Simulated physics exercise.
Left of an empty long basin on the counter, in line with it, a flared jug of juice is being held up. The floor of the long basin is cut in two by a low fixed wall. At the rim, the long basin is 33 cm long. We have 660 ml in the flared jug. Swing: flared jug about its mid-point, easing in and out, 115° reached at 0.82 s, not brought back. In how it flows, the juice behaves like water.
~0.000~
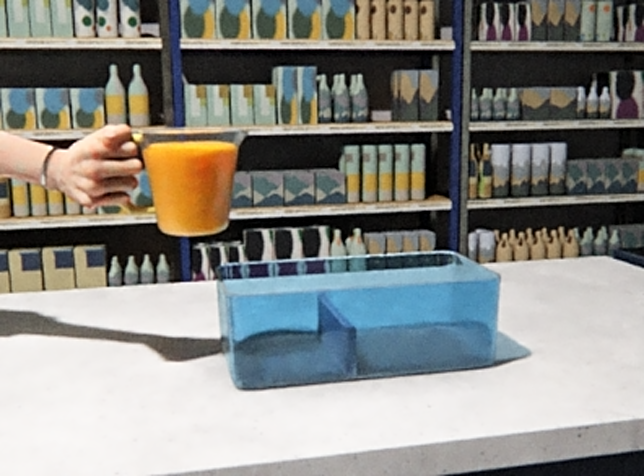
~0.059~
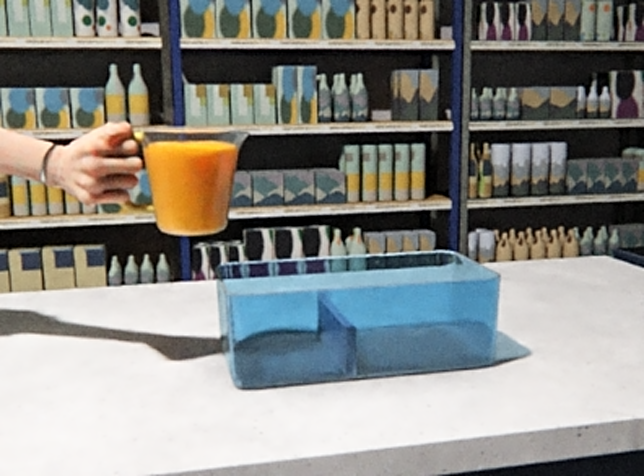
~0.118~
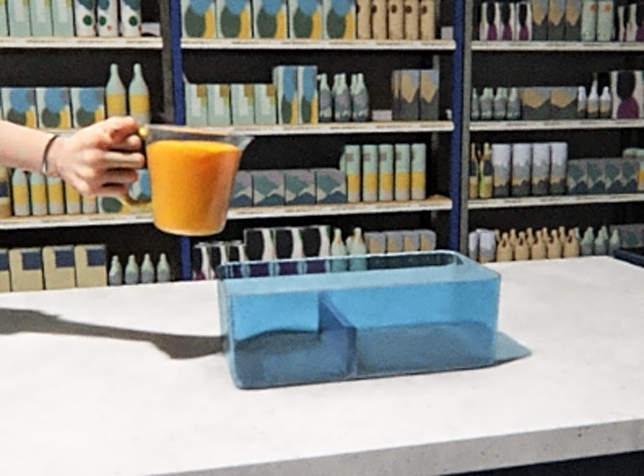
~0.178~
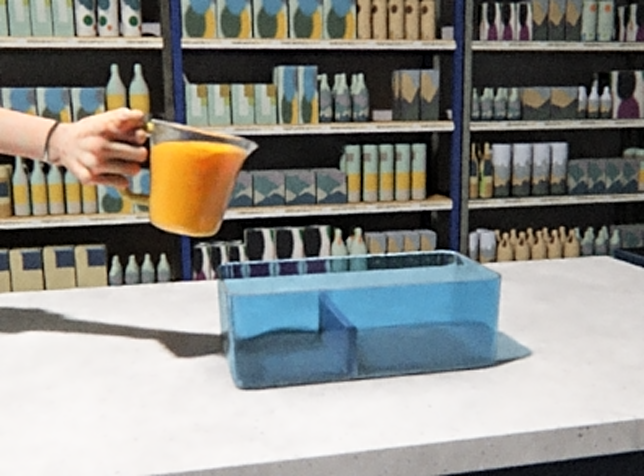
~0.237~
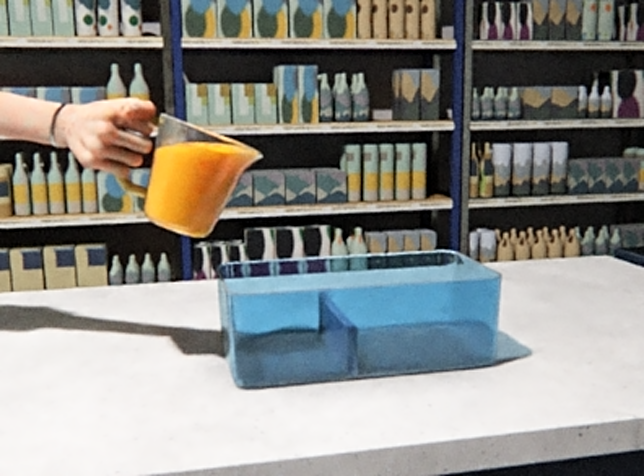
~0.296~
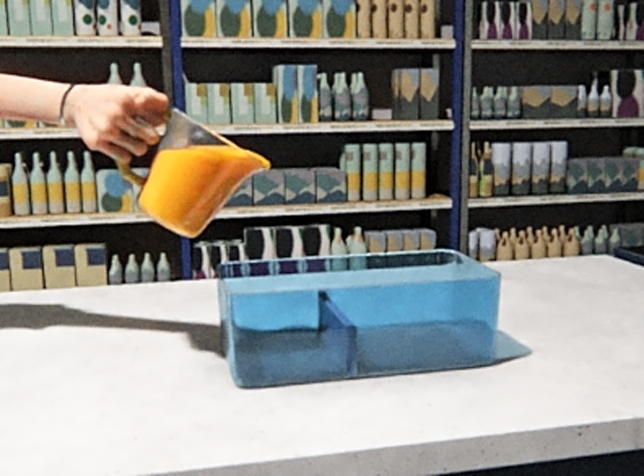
In a shop, seen from the front and slightly above by a still camera, a pale counter stands before dark shelves lined with bottles, boxes and cartons. A long, clear blue basin with a low divider inside sits empty on the counter, while a hand from the left holds up a flared glass jug of orange juice. The hand gradually tilts the jug clockwise, and the juice slides up to its right lip.
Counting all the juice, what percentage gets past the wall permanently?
The share past the wall is about 3 per cent.
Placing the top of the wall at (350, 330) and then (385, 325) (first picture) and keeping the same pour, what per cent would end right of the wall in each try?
10 % and 15 %.
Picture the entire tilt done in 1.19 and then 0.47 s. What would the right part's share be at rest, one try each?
Around 5 per cent first, around 10 per cent next.
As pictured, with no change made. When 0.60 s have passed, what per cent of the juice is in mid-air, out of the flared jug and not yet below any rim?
Estimate: Some 24 % of the total.
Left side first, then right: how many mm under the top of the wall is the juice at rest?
Looks like roughly 32 mm on the left and roughly 60 mm on the right.
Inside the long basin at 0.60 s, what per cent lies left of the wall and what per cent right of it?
I'd say some 32 in a hundred on the left and 0 on the right.
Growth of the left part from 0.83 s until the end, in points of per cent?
It comes to some 6 per cent.
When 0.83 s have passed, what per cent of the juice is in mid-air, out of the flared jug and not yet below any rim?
Around 7 percent of the liquid.
By 0.60 s the tilt is 96° and 45 per cent is still to pour, 32 is left of the wall and 0 right of it.
By 0.83 s the tilt is 115° and 4 per cent is still to pour, 89 is left of the wall and 1 right of it.
By 1.06 s the tilt is 115° and 0 per cent is still to pour, 94 is left of the wall and 3 right of it.
By 1.32 s the tilt is 115° and 0 per cent is still to pour, 94 is left of the wall and 3 right of it.
At rest 94 per cent lies left of the wall, 3 right of it and 3 outside.
